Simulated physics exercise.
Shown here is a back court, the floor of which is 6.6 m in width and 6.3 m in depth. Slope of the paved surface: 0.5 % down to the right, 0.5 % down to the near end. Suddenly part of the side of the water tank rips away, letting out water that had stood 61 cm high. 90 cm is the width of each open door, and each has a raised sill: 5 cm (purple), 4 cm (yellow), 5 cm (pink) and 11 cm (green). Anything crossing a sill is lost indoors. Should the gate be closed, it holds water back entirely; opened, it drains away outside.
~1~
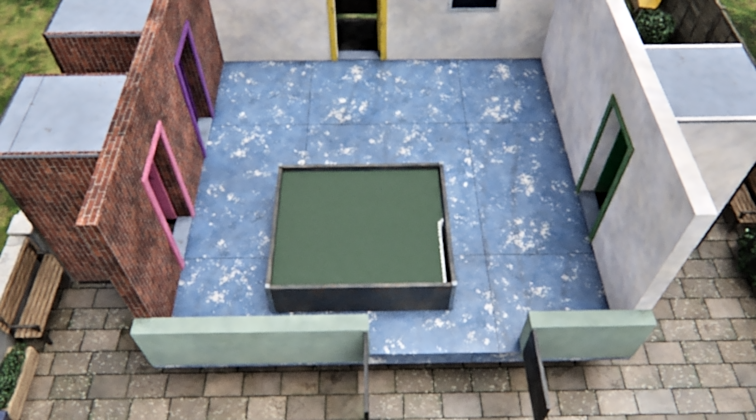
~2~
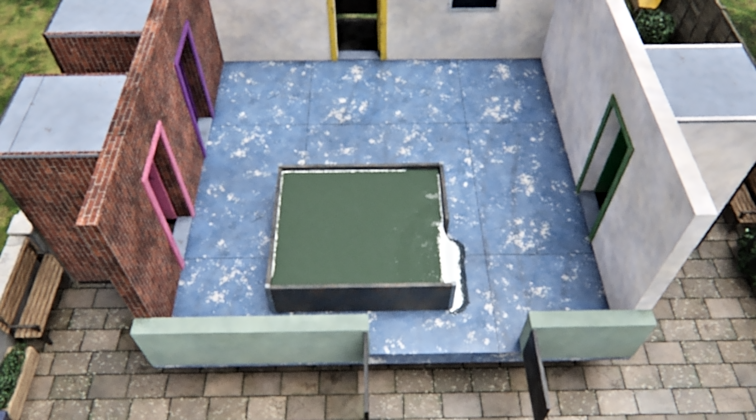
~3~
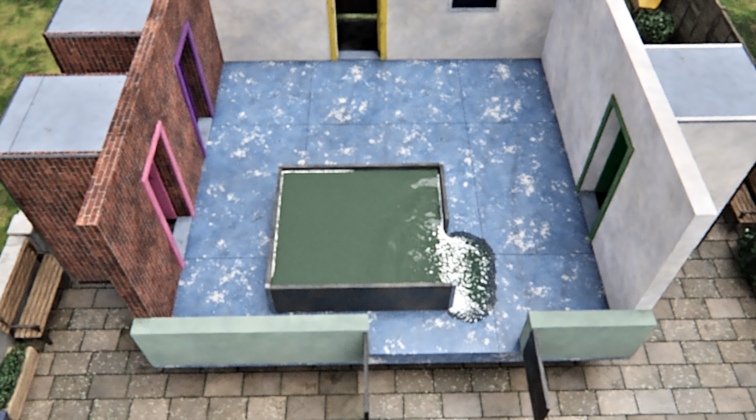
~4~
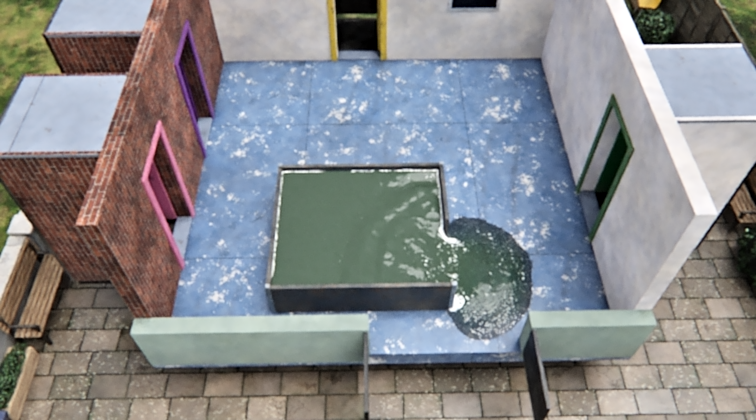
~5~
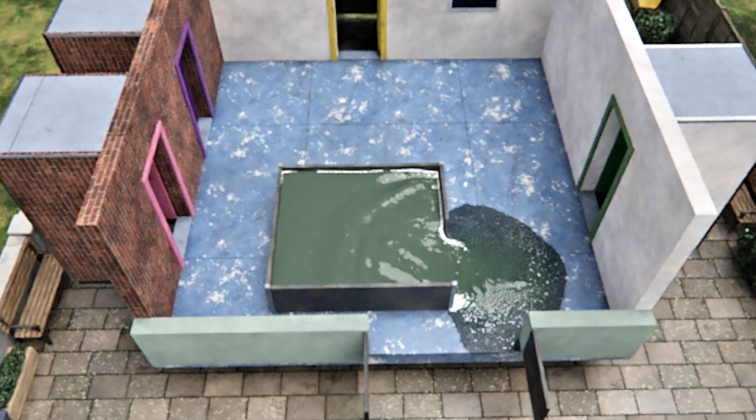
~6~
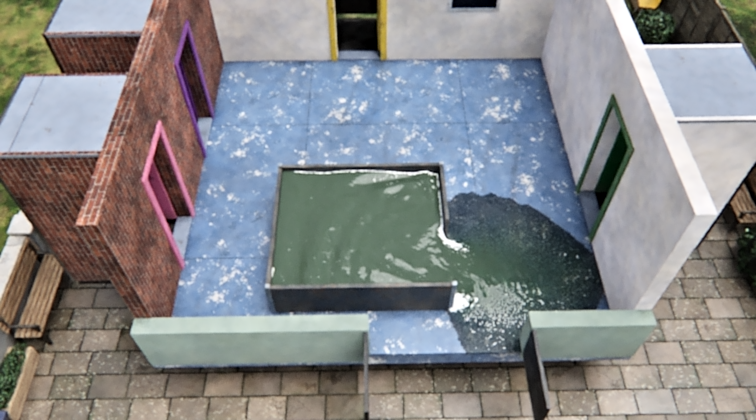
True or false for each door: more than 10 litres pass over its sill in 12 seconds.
Per door: The purple door: True; the yellow door: True; the pink door: False; the green door: True.
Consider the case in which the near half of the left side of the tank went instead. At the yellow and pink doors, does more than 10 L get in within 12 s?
At yellow the amount is higher than the mark, while at pink it is higher than the mark.
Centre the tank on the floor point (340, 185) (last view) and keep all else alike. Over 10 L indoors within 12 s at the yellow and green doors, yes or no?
Result - yellow door does not exceed it, green door exceeds it.
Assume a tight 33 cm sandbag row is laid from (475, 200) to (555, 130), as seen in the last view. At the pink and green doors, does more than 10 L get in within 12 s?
Against the limit, the pink door stays within it and the green door goes beyond it.
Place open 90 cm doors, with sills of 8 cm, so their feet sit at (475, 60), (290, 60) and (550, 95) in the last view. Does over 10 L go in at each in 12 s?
In that order: Above, not over, above.
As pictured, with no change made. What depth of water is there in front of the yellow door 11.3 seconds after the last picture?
5.0 cm.
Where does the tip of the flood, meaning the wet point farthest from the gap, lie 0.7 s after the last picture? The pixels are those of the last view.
About pixel (568, 177).
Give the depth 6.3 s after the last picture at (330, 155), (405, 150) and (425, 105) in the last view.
Reading - approx. 1 / 1 / 8 cm.
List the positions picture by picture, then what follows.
The water tank at (361, 224) is whole and still, 61 cm deep, in the first picture.
The front is at a hidden place, 0.6 m from the gap at (446, 268); 0.2 m2 of floor is under water; 61 cm left at the back of the water tank, in the second picture.
Water pours out at (446, 268) and has run 0.9 m, to (483, 245); typically 10 cm deep outside, 61 cm at the water tank's back, in the third picture.
Water pours out at (446, 269) and has run 1.3 m, to (522, 254); typically 7 cm deep outside, 61 cm at the water tank's back, in the fourth picture.
The front is at (557, 263), 1.8 m from the gap at (446, 269); 3.2 m2 of floor is under water; 61 cm left at the back of the water tank, in the fifth picture.
Water pours out at (446, 268) and has run 2.4 m, to (595, 263); typically 5 cm deep outside, 60 cm at the water tank's back, in the sixth picture.
Then, 0.7 s after the last picture water covers 15 % of the floor and is deepest (52 cm) near (610, 335); purple door not reached, yellow door not reached, pink door not reached, green door 19 cm at the sill, 3 L in.
Then, 1.5 s after the last picture water covers 20 % of the floor and is deepest (44 cm) near (607, 324); purple door not reached, yellow door not reached, pink door not reached, green door 23 cm at the sill, 29 L in.
Then, 2.8 s after the last picture water covers 35 % of the floor and is deepest (32 cm) near (607, 324); purple door not reached, yellow door not reached, pink door not reached, green door 20 cm at the sill, 94 L in.
Then, 6.3 s after the last picture water covers 65 % of the floor and is deepest (18 cm) near (561, 336); purple door not reached, yellow door 7 cm at the sill, 6 L in, pink door not reached, green door 15 cm at the sill, 152 L in.
Then, 11.3 s after the last picture water covers 95 % of the floor and is deepest (12 cm) near (168, 342); purple door 8 cm at the sill, 20 L in, yellow door 5 cm at the sill, 19 L in, pink door 6 cm at the sill, 0 L in, green door 8 cm at the sill, 160 L in.
